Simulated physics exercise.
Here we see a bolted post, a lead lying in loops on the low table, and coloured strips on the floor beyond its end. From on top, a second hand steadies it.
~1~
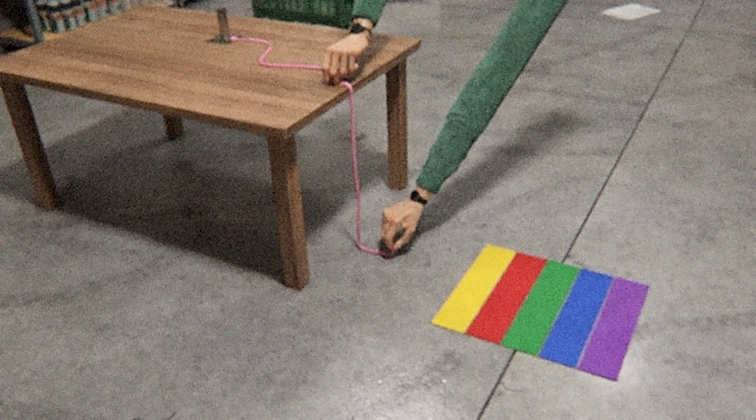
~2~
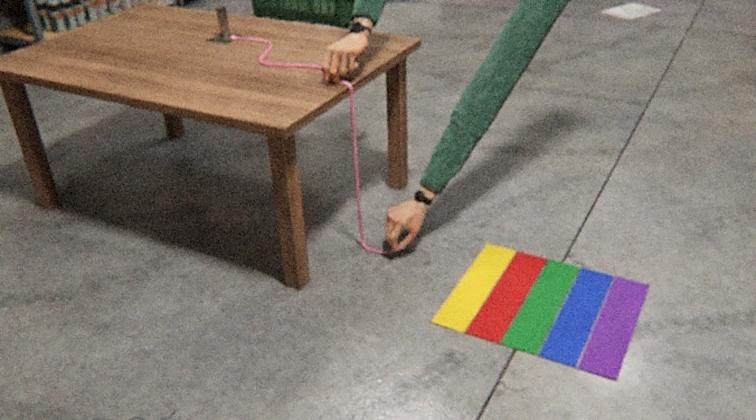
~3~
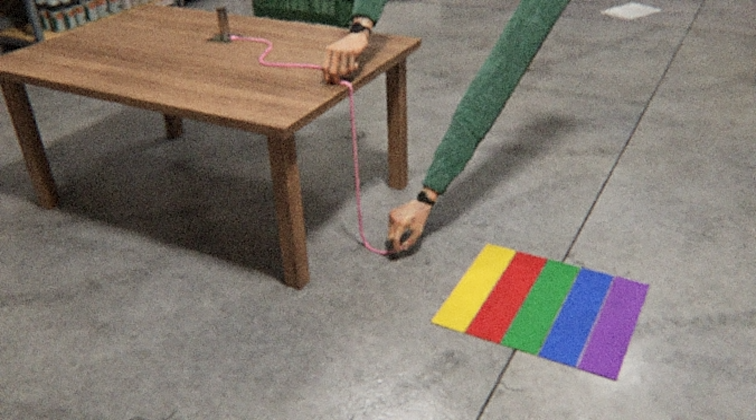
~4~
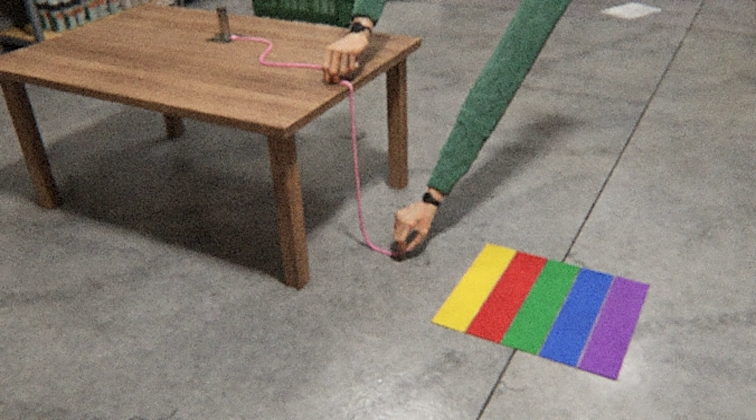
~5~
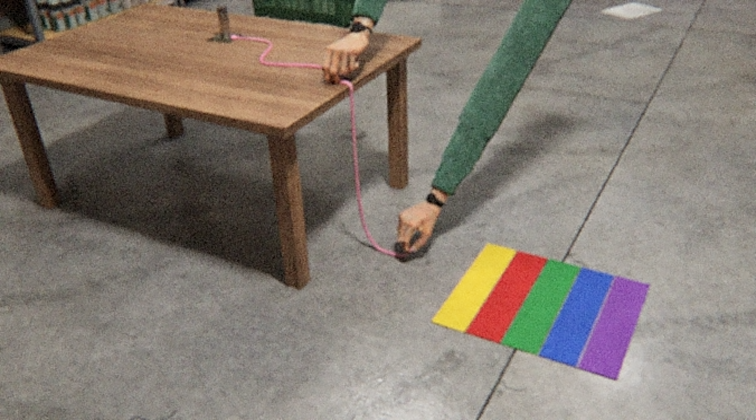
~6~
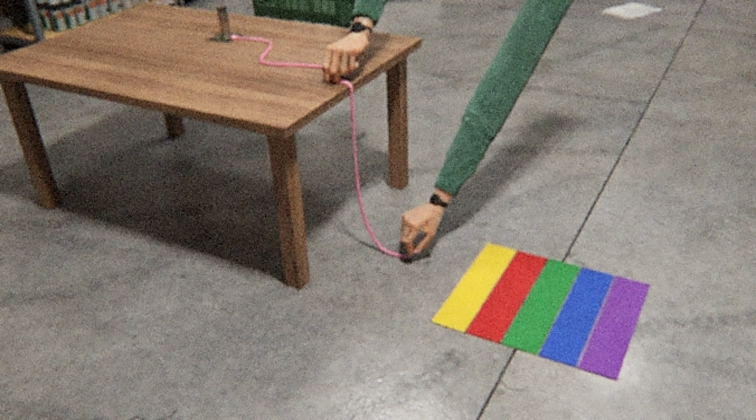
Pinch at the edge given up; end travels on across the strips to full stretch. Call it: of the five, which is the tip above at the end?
The green strip.
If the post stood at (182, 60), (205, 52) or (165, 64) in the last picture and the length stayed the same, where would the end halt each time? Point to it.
In order, near (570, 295), (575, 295) and (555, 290).
A little later, end near (493, 272); over yellow.
Next, end near (530, 282); over green.
When it is tight, end near (553, 288); over green. Over green.
